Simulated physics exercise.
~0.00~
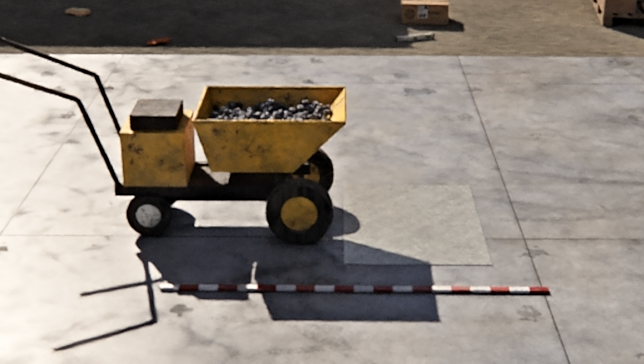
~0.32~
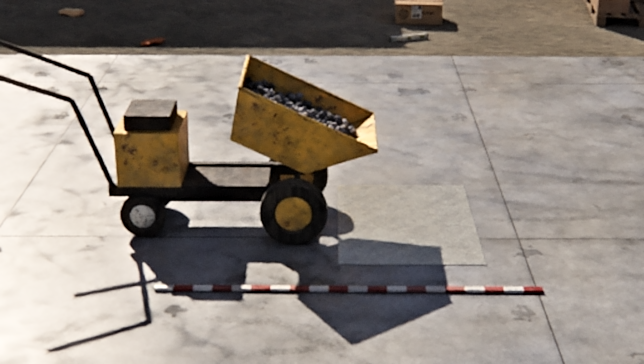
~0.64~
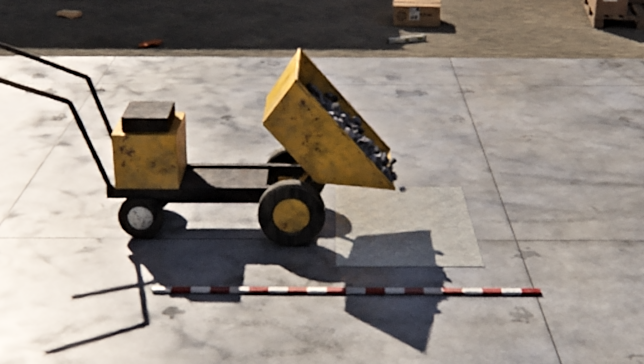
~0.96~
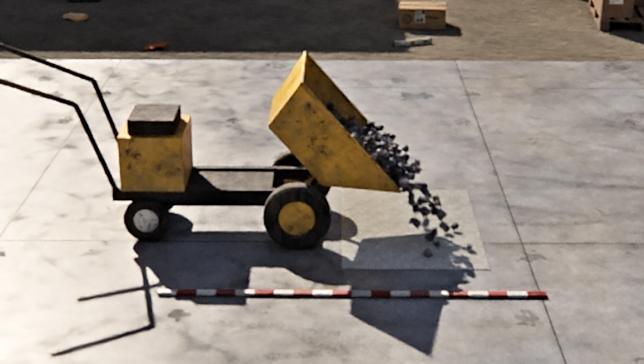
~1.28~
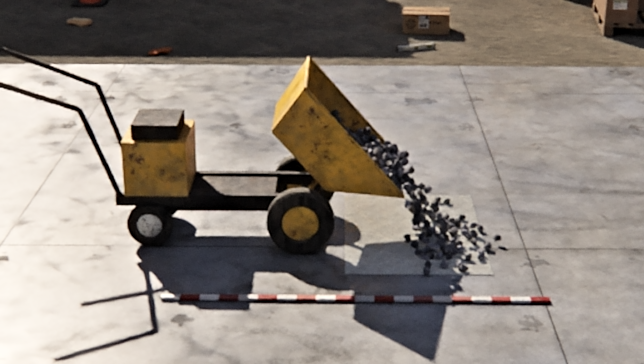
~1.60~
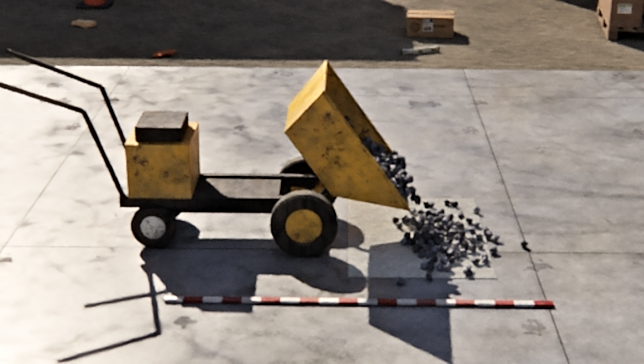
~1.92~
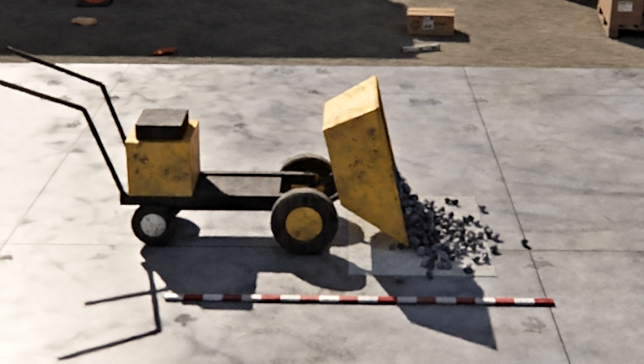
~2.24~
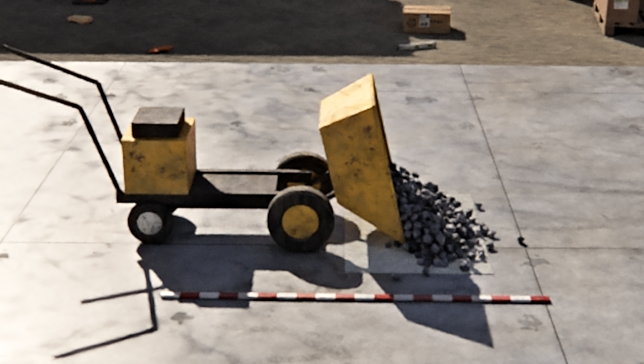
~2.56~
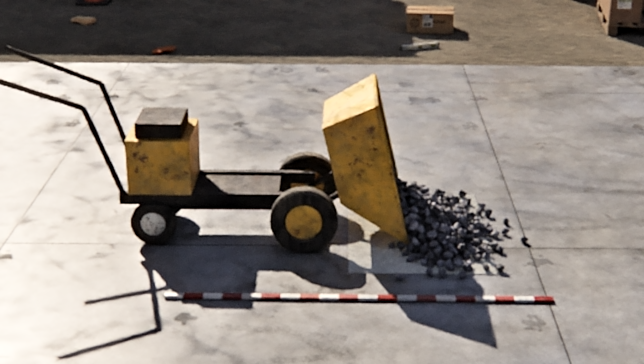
To begin with, a small yellow barrow with black handles stands on sunlit concrete, its level tray holding dark, angular stones, with a pale sheet on the ground ahead and a red-and-white striped staff alongside. The tray tilts forward to the right, and the stones slide toward its lower lip. It pauses at a steep angle while stones tumble out and scatter over the sheet. Then the tray tips further until it stands nearly upright, and more stones pour down. Finally, it stays there, its lip against a spreading dark heap, with a few stones lying farther right.
